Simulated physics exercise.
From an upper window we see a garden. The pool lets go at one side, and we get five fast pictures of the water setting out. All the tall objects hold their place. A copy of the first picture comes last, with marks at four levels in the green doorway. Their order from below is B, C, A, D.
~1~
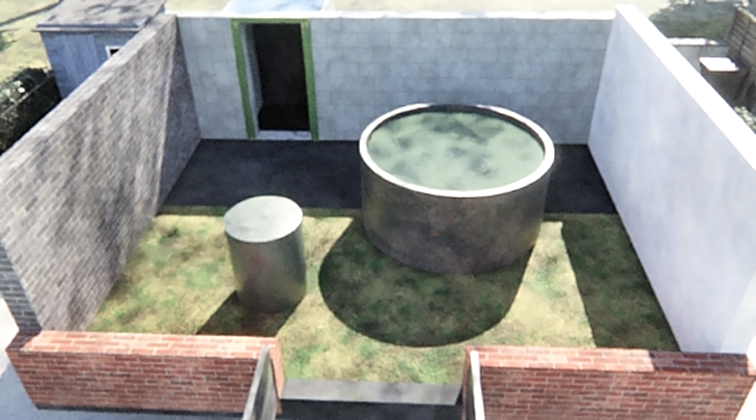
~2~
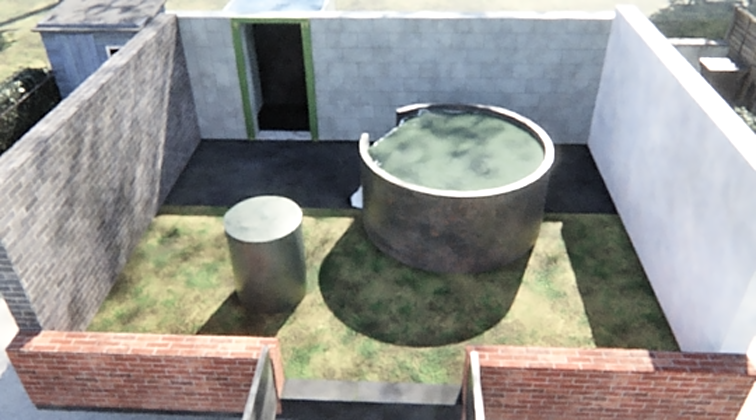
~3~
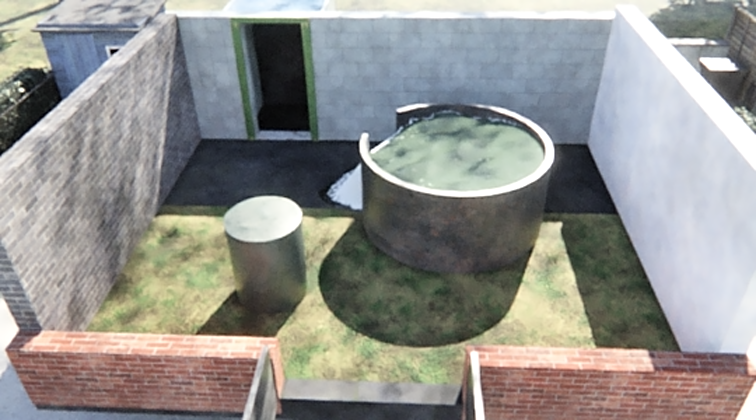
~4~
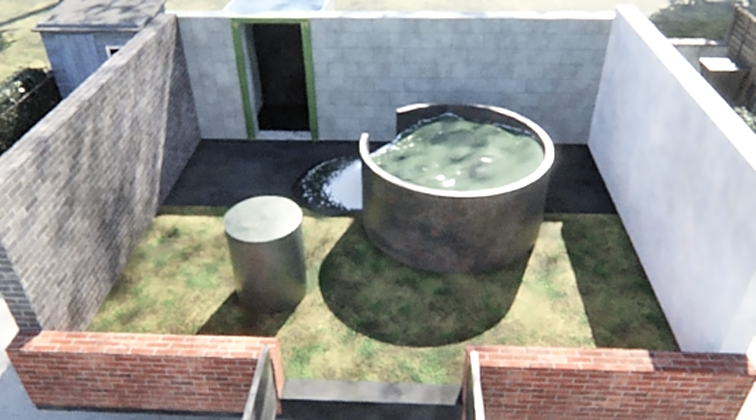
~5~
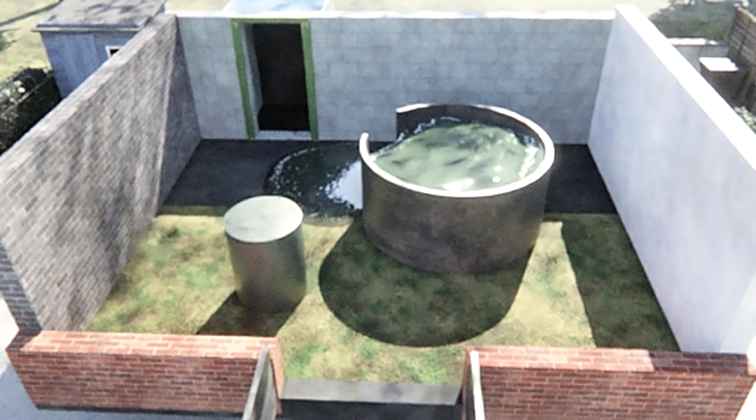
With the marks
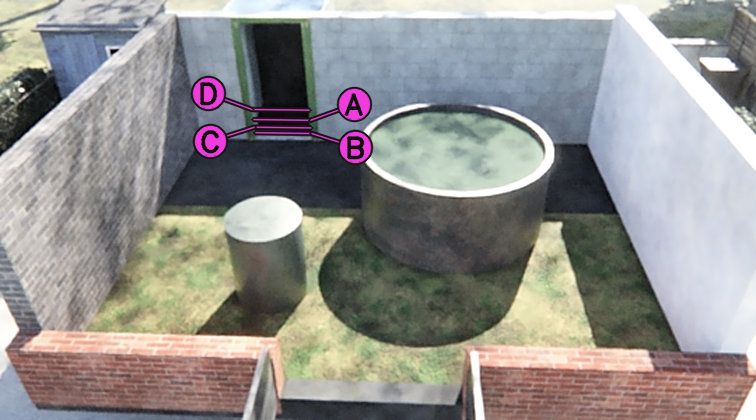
The footage shows a walled garden with a round pool and a smaller cylinder; a gap appears in the pool's rear left side, and water pours out, spreading leftward across the dark paving while the pool's surface ripples.
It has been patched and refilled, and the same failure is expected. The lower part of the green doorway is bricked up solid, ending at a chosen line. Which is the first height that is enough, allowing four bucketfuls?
Choose A.
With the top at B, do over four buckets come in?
Yes, it does.
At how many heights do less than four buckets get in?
Two of the four.
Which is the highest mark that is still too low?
C.
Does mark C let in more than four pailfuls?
Yes, it does.
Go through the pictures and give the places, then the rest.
Water in the pool at rest, its middle at (455, 149); foot of the green doorway at (284, 140); open gate at (371, 337), in the first frame.
In the second frame, 1 % of the ground under water, visible out to (361, 206).
In the third frame, 3 % of the ground under water, visible out to (339, 181).
In the fourth frame, 7 % of the ground under water, visible out to (308, 173).
In the fifth frame, 13 % of the ground under water, visible out to (289, 156).
In magenta, A at (281, 119); B at (283, 133); C at (282, 127); D at (280, 109); from the bottom up B, C, A, D.
For mark A, a bucket or two gets in.
For mark B, dozens of bucketfuls pour in.
For mark C, about 12 bucketfuls get in.
For mark D, nothing gets over.
